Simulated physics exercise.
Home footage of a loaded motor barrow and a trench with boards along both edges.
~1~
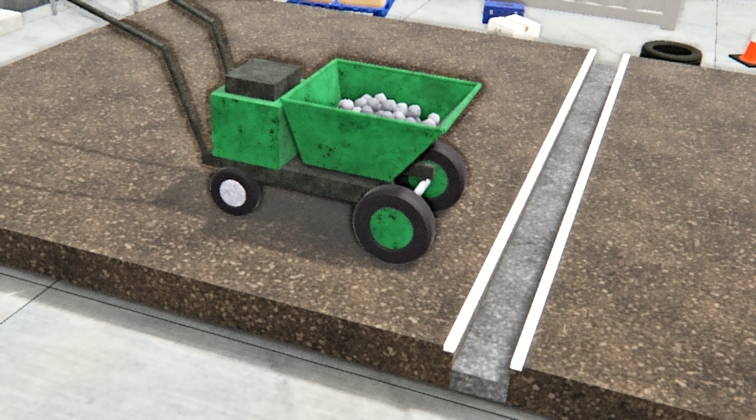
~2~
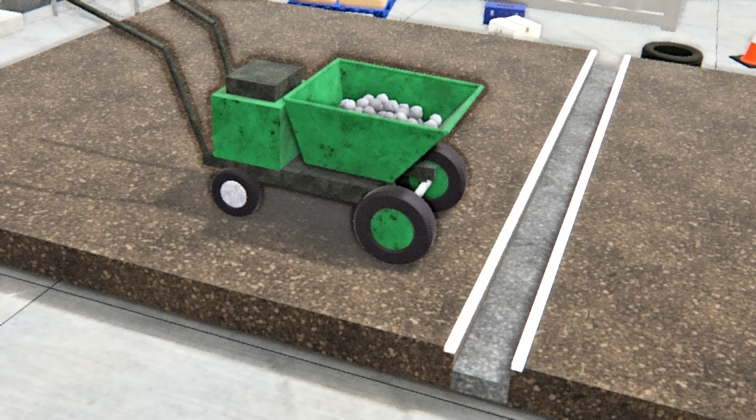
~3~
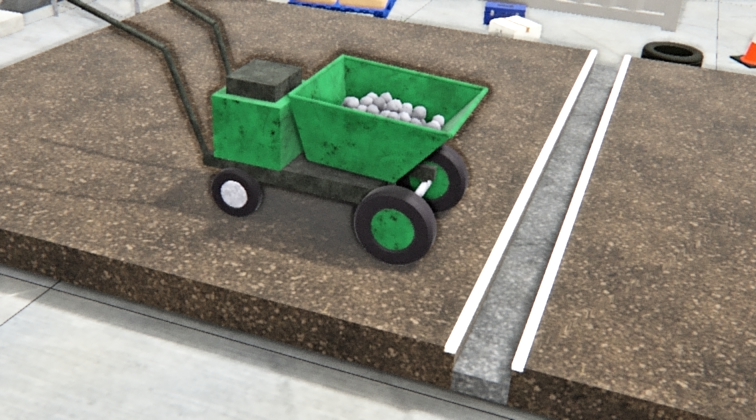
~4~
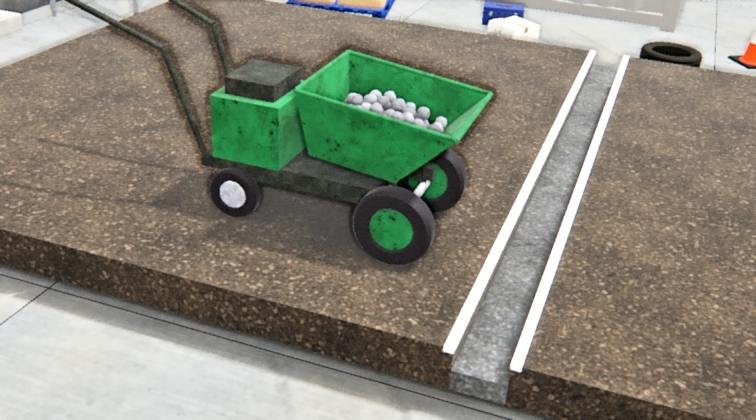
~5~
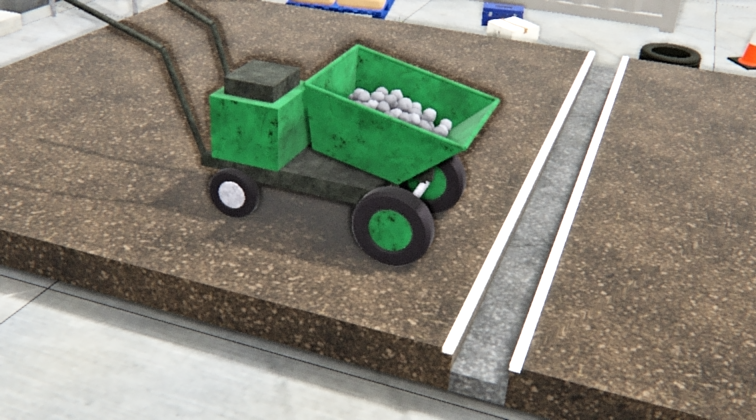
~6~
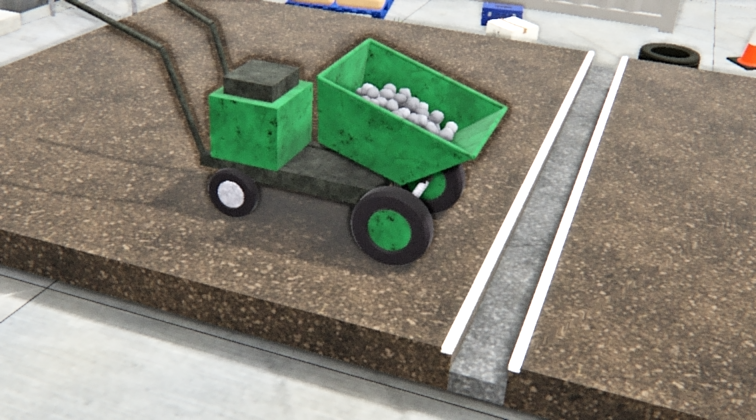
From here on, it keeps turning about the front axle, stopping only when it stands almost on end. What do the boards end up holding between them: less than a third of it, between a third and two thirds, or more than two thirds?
Fraction in: One third to two thirds.
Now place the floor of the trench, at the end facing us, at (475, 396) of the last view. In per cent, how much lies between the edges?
It lands somewhere near 70 percent.
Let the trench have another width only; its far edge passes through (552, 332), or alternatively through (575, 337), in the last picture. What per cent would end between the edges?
90 %, then 100 %.
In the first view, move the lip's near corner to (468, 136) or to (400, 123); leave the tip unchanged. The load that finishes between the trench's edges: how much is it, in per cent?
Around 10 % the first time and around 70 % the second.
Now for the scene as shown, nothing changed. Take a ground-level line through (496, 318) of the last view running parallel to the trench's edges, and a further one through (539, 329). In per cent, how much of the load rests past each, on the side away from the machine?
First some 70, then 30 per cent.
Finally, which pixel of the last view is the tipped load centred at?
Last view, resting centre - approx. (541, 259).
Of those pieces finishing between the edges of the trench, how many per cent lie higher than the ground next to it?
About 15 %.
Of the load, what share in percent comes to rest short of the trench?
About 0 per cent.
Just after the last frame, skip tipped steeply; every one in the skip.
A moment on, skip tipped right over; the larger part in the skip; about a tenth in or heaped over the trench; about a tenth beyond it.
Further on, skip tipped right over; roughly a quarter in the skip; roughly half in or heaped over the trench; roughly a third beyond it.
When it is over, skip tipped right over; about a tenth in the skip; roughly half in or heaped over the trench; roughly a third beyond it.
